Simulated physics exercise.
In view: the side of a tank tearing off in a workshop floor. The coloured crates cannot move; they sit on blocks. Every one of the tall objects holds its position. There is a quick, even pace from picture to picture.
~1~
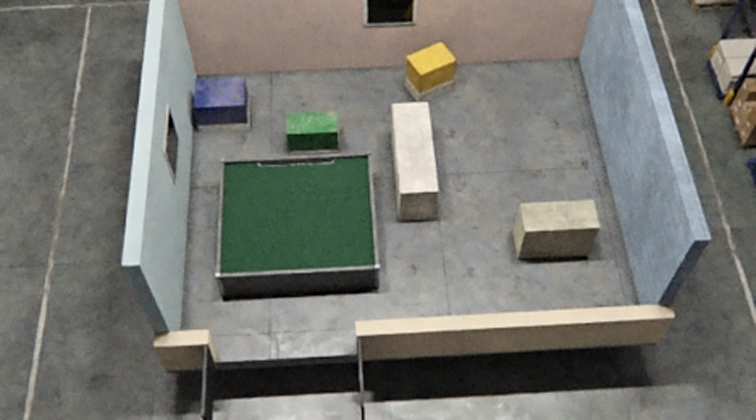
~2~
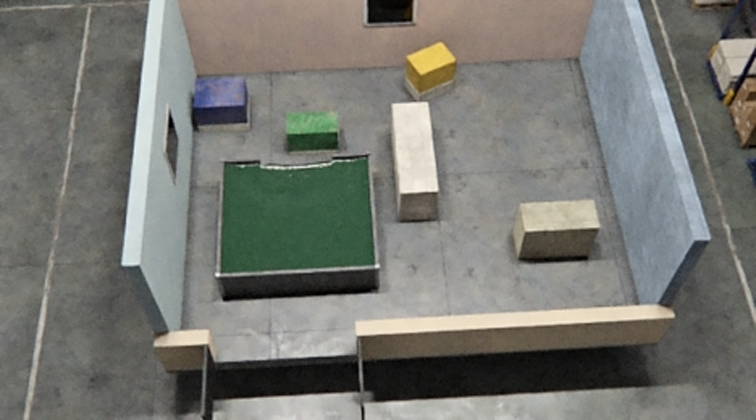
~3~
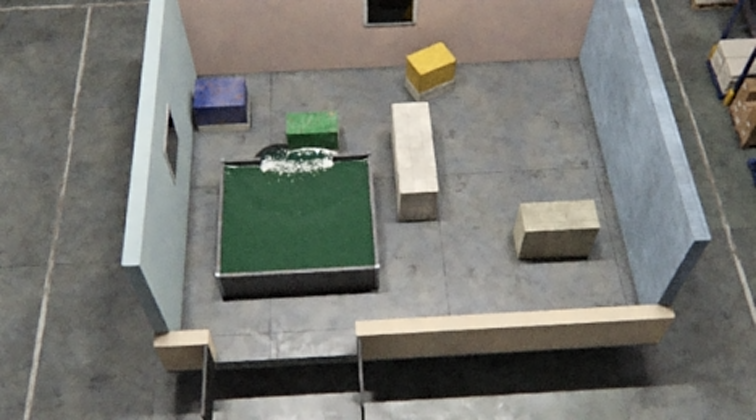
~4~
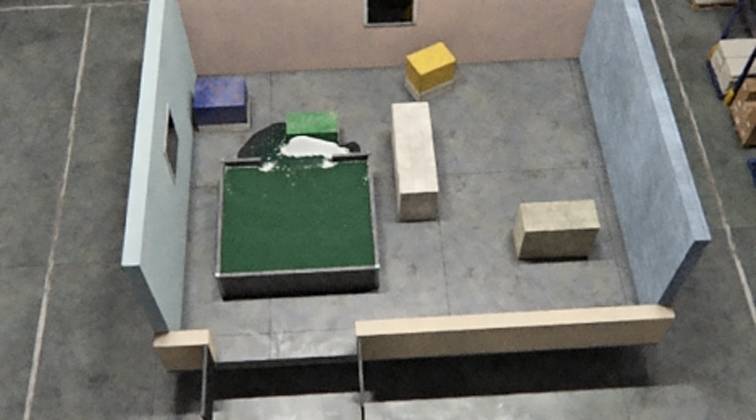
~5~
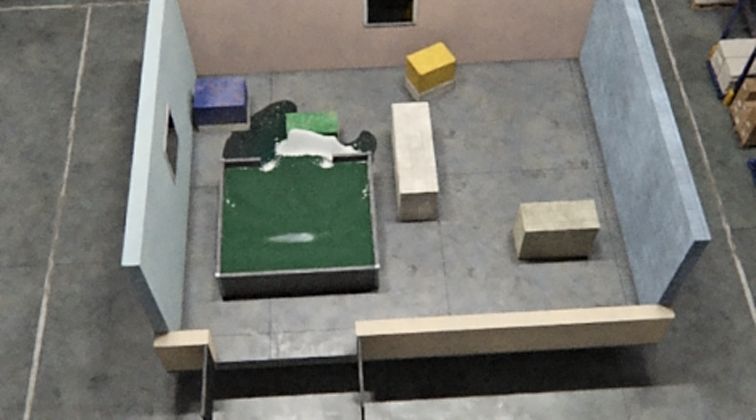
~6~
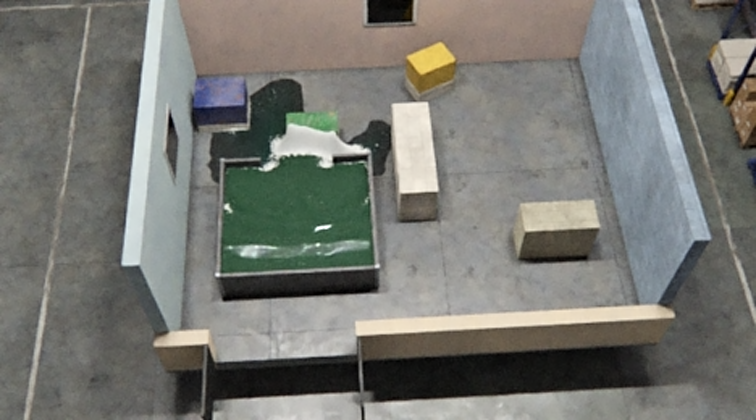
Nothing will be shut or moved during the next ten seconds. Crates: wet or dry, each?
My prediction: The green crate will be within the water's reach, the yellow crate will be out of the water's reach, the blue crate will be within the water's reach.
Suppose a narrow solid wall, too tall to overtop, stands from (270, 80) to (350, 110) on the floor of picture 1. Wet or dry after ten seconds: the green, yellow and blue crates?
Note - green: Flooded; yellow: Not flooded; blue: Flooded.
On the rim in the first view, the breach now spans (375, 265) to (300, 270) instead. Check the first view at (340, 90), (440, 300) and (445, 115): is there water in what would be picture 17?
In the order given, the spots are not soaked, swamped and not soaked.
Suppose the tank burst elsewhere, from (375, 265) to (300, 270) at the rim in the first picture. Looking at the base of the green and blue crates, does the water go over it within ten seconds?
My take: The green one stays clear, while the blue one stays clear.
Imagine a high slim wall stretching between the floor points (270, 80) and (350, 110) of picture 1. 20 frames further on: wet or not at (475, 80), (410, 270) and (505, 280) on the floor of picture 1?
First inundated, then inundated, then unwetted.
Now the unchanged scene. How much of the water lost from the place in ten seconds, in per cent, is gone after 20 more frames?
It should be close to 0 percent by then.
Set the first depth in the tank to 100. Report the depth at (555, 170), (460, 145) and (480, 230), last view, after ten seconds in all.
Readings in sequence: 8, 4, 4 percent.
A moment on, water covers 15 % of the floor; the green crate water round its plinth, the yellow crate water round its plinth, the blue crate water round its plinth.
Next, water covers 30 % of the floor; the green crate water round its plinth, the yellow crate water round its plinth, the blue crate water round its plinth.
Then, water covers 45 % of the floor; the green crate water round its plinth, the yellow crate water round its plinth, the blue crate water round its plinth.
Later, water covers 80 % of the floor; the green crate water round its plinth, the yellow crate water round its plinth, the blue crate water round its plinth.
In the end, water covers 95 % of the floor; the green crate was topped, the yellow crate stayed above the water, the blue crate was topped.
